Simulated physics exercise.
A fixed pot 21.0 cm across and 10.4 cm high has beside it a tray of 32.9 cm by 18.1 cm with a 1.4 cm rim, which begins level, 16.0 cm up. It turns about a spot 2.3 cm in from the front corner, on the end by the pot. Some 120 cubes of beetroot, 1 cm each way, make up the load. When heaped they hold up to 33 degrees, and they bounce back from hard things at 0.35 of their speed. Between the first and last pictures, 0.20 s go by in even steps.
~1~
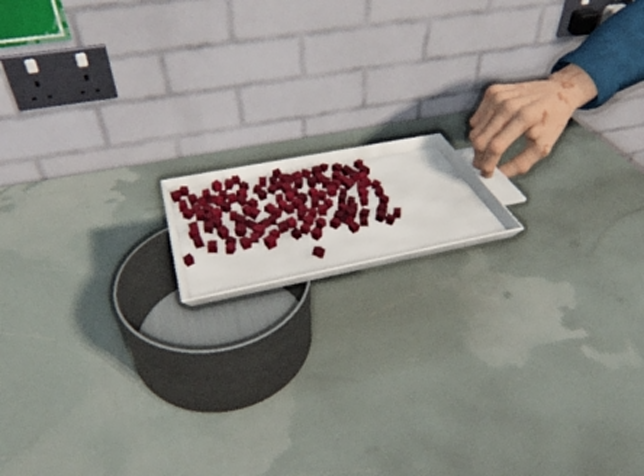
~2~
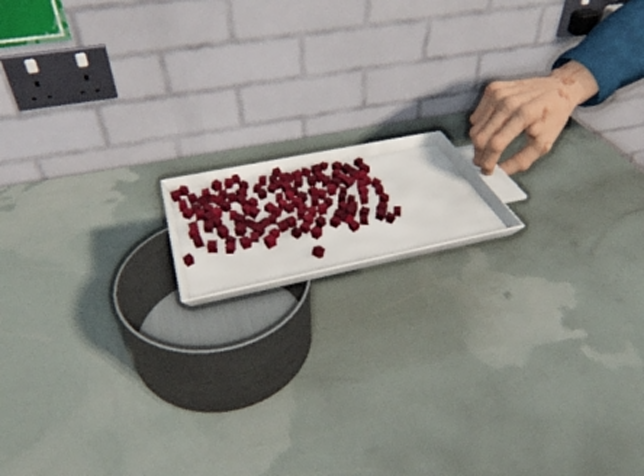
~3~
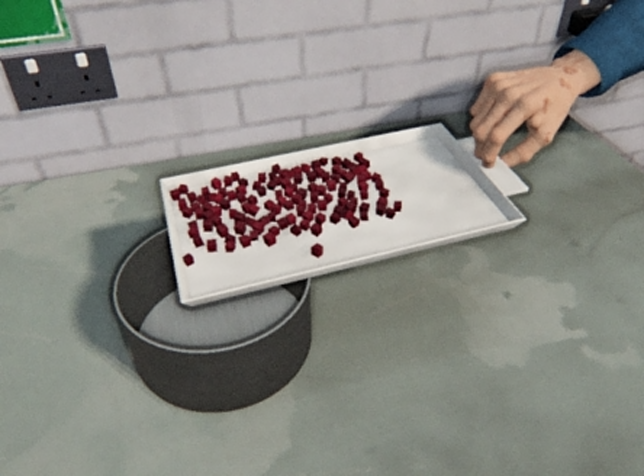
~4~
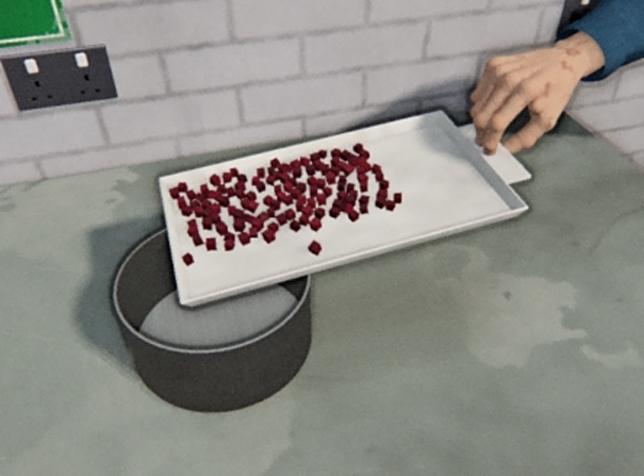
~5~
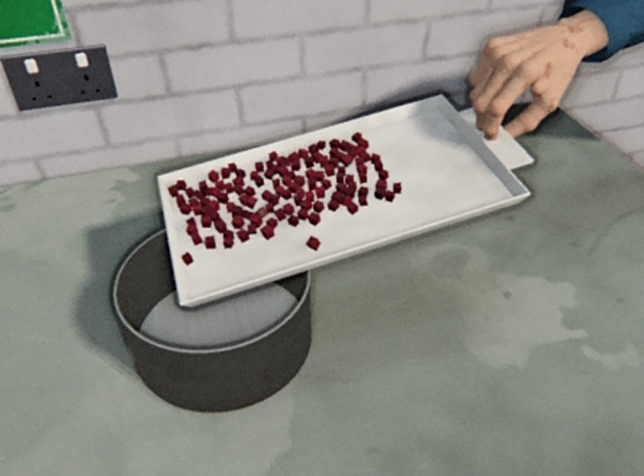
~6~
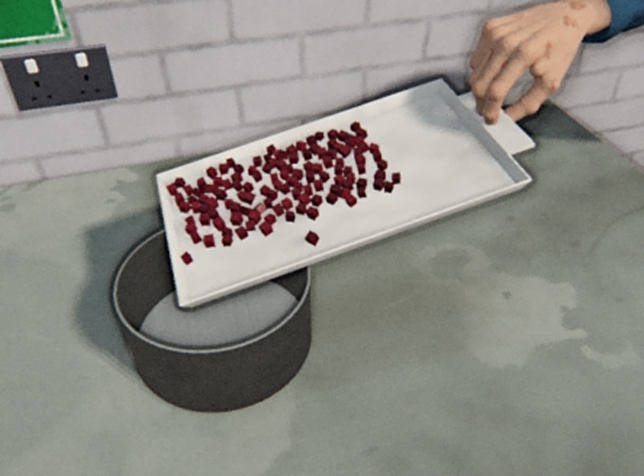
A hand in a blue sleeve slowly raises the right end of a white tray, tilting it down toward the left while the dark red cubes keep their places on its surface. Below the tray's left end sits a round dark grey pot. The still camera looks down on a mottled grey-green worktop against a pale brick wall with a black socket and green sign.
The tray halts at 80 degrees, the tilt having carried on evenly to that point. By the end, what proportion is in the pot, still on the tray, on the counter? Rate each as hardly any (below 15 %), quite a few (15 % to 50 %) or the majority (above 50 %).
I would put it this way: Pot: Quite a few, left on the tray: Hardly any, counter: The majority.
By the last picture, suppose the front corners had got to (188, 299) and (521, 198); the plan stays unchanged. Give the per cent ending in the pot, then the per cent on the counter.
Split: Pot = 0, counter = 100.
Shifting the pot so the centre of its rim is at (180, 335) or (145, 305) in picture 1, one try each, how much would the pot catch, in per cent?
Close to 95 in a hundred, then close to 90 in a hundred.
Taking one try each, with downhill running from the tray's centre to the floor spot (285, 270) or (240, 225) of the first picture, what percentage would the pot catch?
I'd put it at about 0 per cent for the first tilt and about 70 per cent for the second.
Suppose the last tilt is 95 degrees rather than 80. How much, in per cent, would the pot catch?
In that case some 30 per cent.
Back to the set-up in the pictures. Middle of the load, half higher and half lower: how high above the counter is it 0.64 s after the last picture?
About 18 centimetres.
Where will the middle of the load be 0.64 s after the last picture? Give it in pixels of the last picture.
Near (157, 266).
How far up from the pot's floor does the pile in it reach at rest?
I'd put it at close to 1.0 centimetres.
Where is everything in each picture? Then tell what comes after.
In the first picture, tray tilt 0 degrees, front corners at (189, 294) and (514, 225); middle of the pieces at (282, 205); pot at (214, 275).
In the second picture, tray tilt 1 degrees, front corners at (189, 294) and (514, 223); middle of the pieces at (282, 204).
In the third picture, tray tilt 2 degrees, front corners at (189, 295) and (516, 216); middle of the pieces at (282, 202).
In the fourth picture, tray tilt 5 degrees, front corners at (188, 295) and (518, 205), lowest corner left front; middle of the pieces at (281, 197).
In the fifth picture, tray tilt 9 degrees, front corners at (187, 296) and (520, 191), lowest corner left front; middle of the pieces at (280, 191).
In the sixth picture, tray tilt 12 degrees, front corners at (187, 297) and (521, 178), lowest corner left front; middle of the pieces at (278, 185); pot at (214, 275).
Then, 0.39 s after the last picture, tilt 45 degrees; the tray holds 100 %, the pot 0 %.
Then, 0.64 s after the last picture, tilt 67 degrees; the tray holds 70 %, the pot 0 %.
Then, 1.01 s after the last picture, tilt 80 degrees; the tray holds 0 %, the pot 25 %.
In the end, pot 30 %, tray 0 %, counter 70 %.
